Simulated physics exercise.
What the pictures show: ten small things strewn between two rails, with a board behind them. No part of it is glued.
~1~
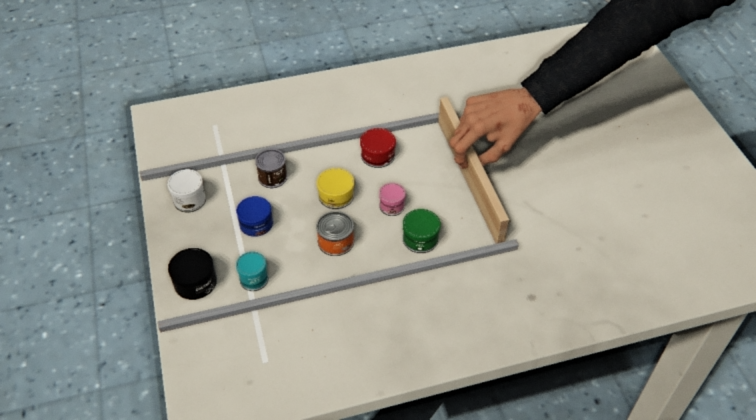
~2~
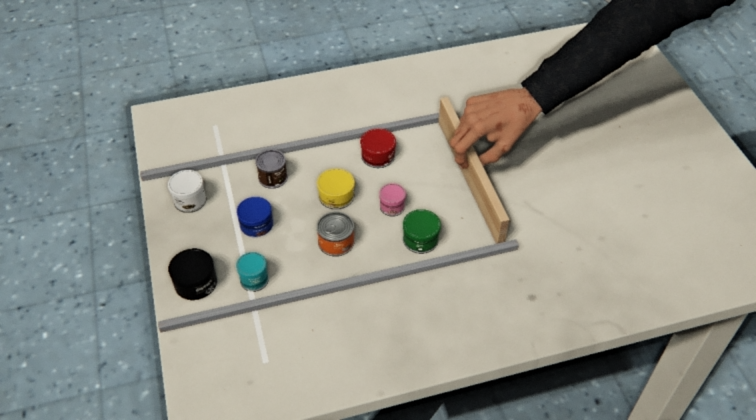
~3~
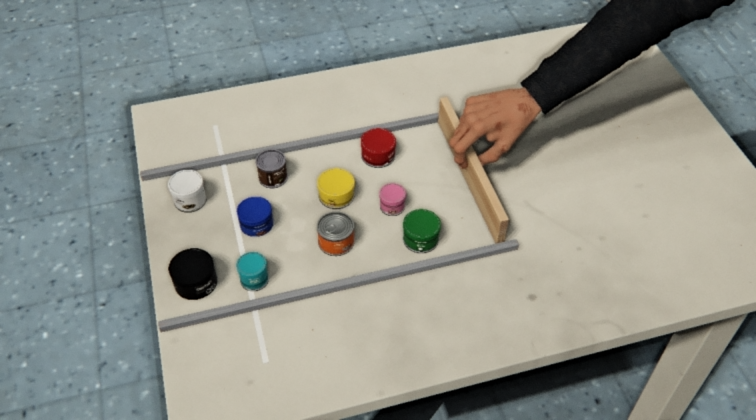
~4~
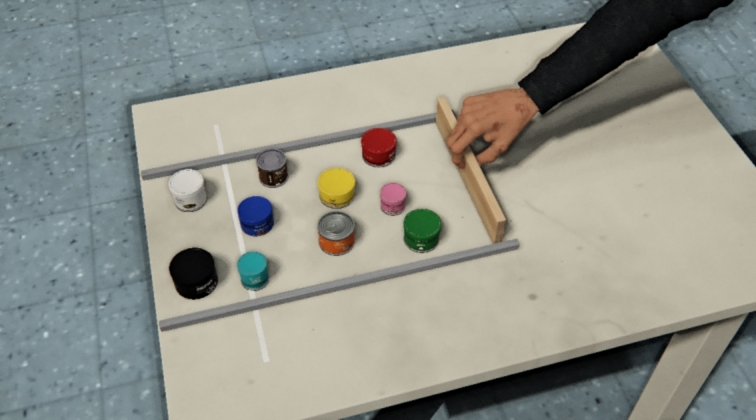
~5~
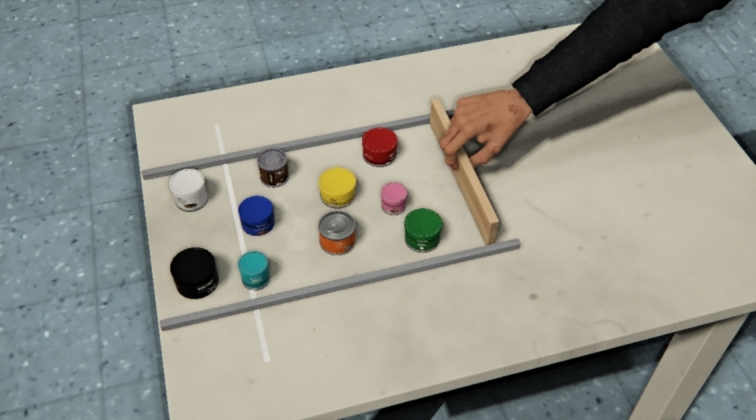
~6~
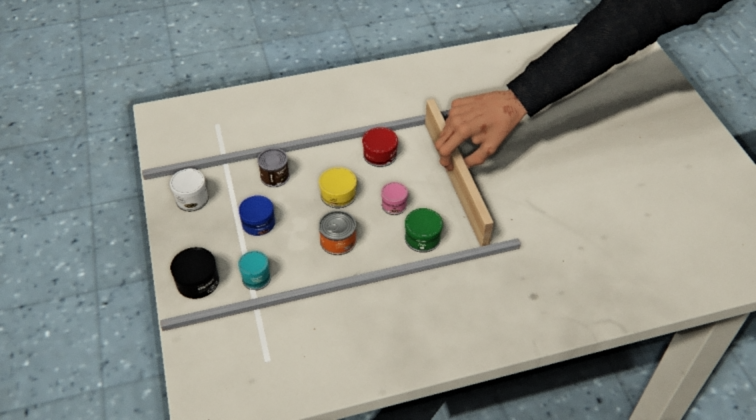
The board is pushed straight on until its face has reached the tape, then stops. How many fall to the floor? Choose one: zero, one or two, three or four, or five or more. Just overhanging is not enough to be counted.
Zero.
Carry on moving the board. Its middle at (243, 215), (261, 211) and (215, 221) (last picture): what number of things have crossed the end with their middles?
The counts: 0, 0 and 2.
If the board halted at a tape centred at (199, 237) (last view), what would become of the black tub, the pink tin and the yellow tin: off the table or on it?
In order, the black tub goes off the edge, then the pink tin keeps its spot, then the yellow tin keeps its spot.
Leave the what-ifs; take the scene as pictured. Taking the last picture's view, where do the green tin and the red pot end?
Answer: First (231, 280), after that (210, 178).
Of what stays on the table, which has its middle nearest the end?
That's the white pot.
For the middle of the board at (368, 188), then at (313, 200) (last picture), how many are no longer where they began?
The count is 4 at the first point and 6 at the second.
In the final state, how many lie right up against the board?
In total, 4.
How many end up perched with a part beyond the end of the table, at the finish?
That comes to 2 of them.
Early on, none off yet; black tub at rest near (195, 273); white pot at rest near (190, 190); turquoise pot at rest near (255, 271).
Finally, the number that fall off is zero.
